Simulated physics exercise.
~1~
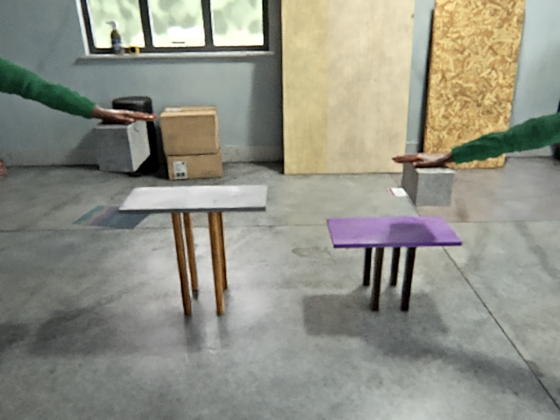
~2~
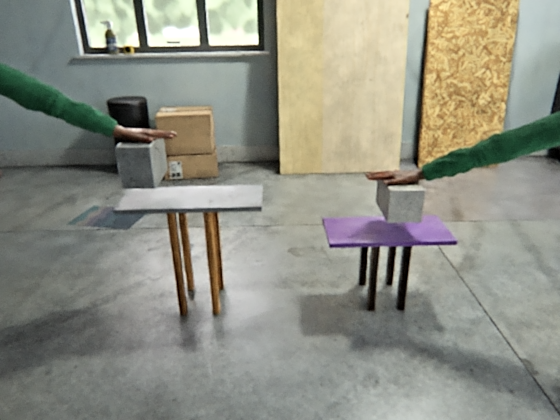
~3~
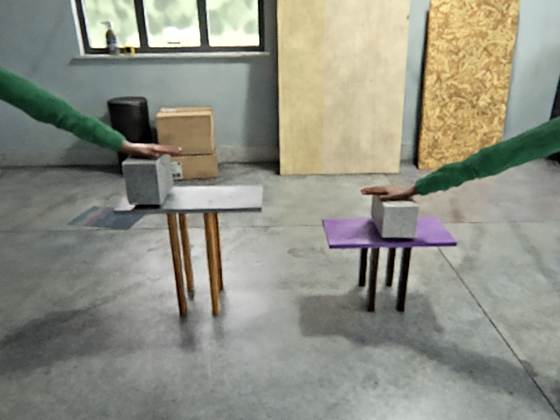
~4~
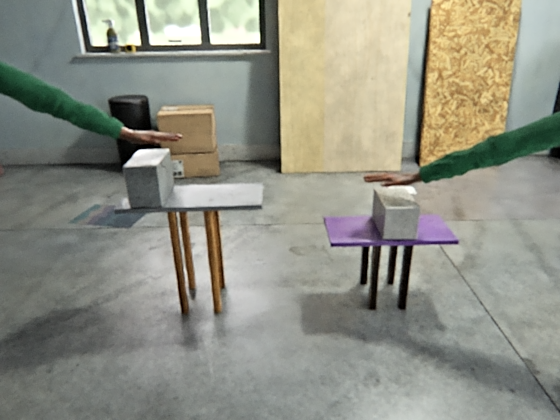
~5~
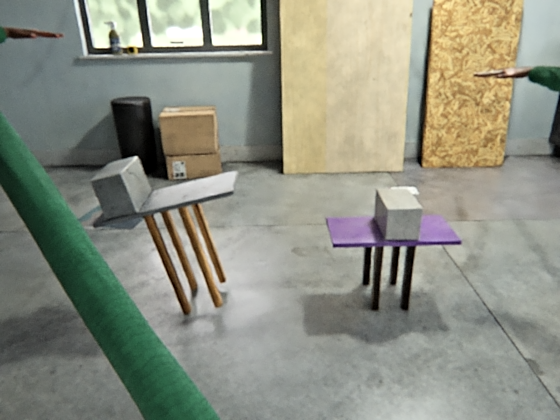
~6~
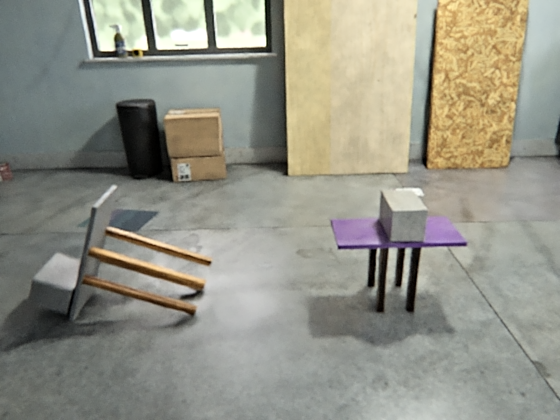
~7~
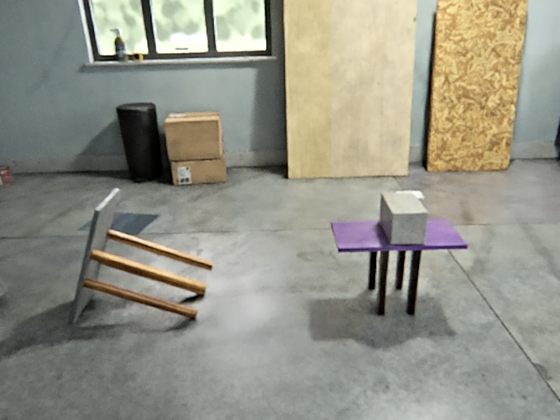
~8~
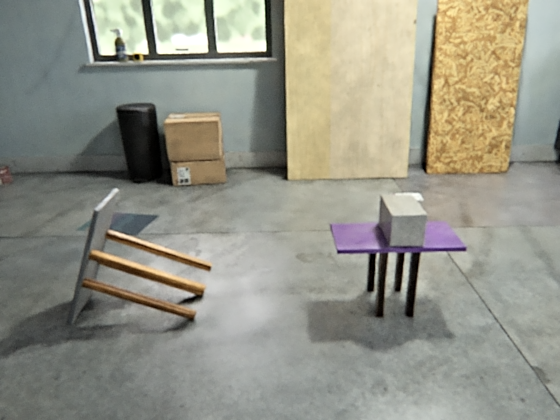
In a room with a concrete floor, two hands set grey blocks on a grey-topped trestle and a purple plant stand, then let go; the trestle tipped over to the left and its block slid out of view, while the purple stand stayed upright.
